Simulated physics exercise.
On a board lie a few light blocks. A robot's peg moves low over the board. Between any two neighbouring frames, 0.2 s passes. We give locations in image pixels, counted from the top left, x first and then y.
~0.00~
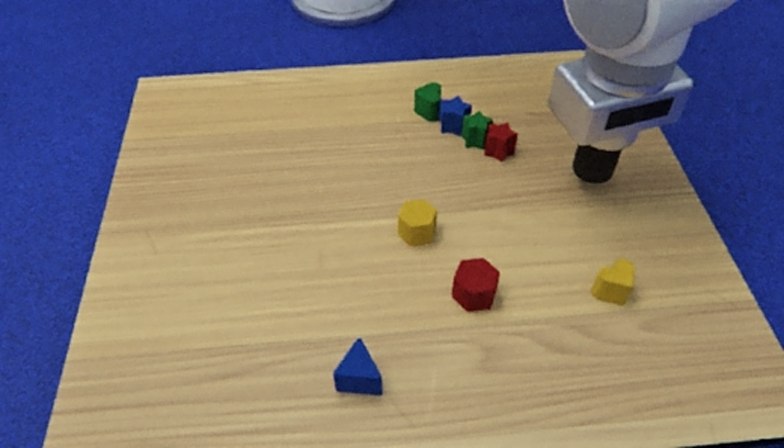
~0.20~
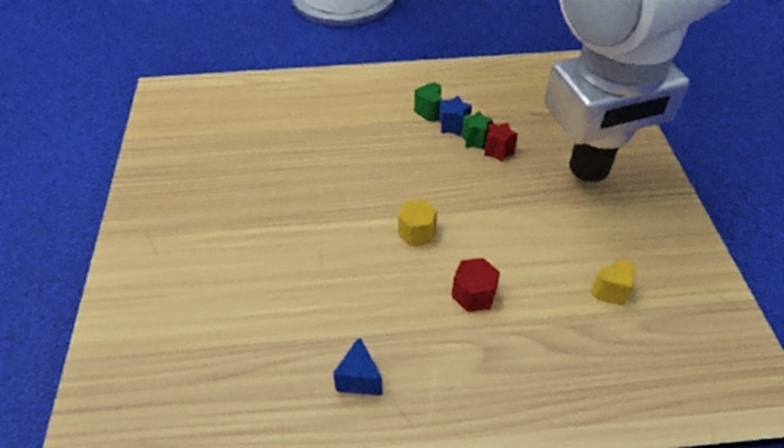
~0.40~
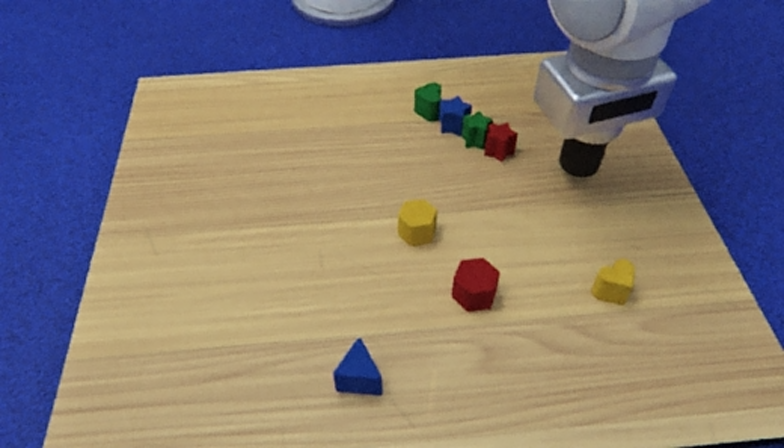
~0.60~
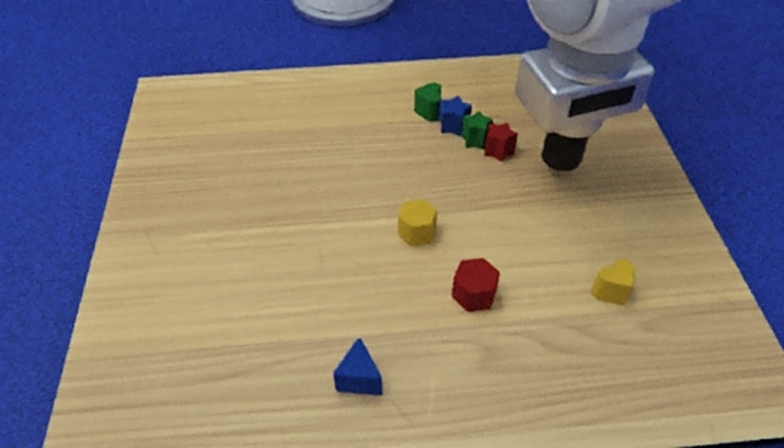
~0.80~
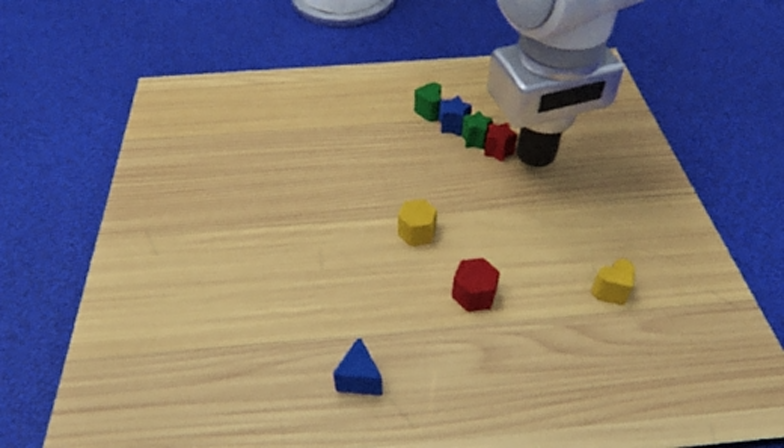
A robot arm's dark peg, at first almost still at the upper right of a wooden board, moves a short way left to beside the red star-shaped block, while the coloured blocks all stay in place.
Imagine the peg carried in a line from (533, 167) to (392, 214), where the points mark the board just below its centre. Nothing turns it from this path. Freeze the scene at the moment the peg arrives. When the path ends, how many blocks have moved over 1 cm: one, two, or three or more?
My best guess is that a single block moves over 1 cm.
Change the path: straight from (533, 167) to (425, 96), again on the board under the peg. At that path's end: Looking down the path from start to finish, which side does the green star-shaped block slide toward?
Answer: Leftward.
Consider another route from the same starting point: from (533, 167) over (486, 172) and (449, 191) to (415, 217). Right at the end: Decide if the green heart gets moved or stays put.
By then it is still where it was.
What follows on the original path. One third of the way, peg (489, 169); nothing pushed yet.
Two thirds of the way, peg (441, 185); nothing pushed yet.
At the end, peg (391, 201); yellow six-sided block (406, 222), turned 60° anticlockwise; red star-shaped block still.
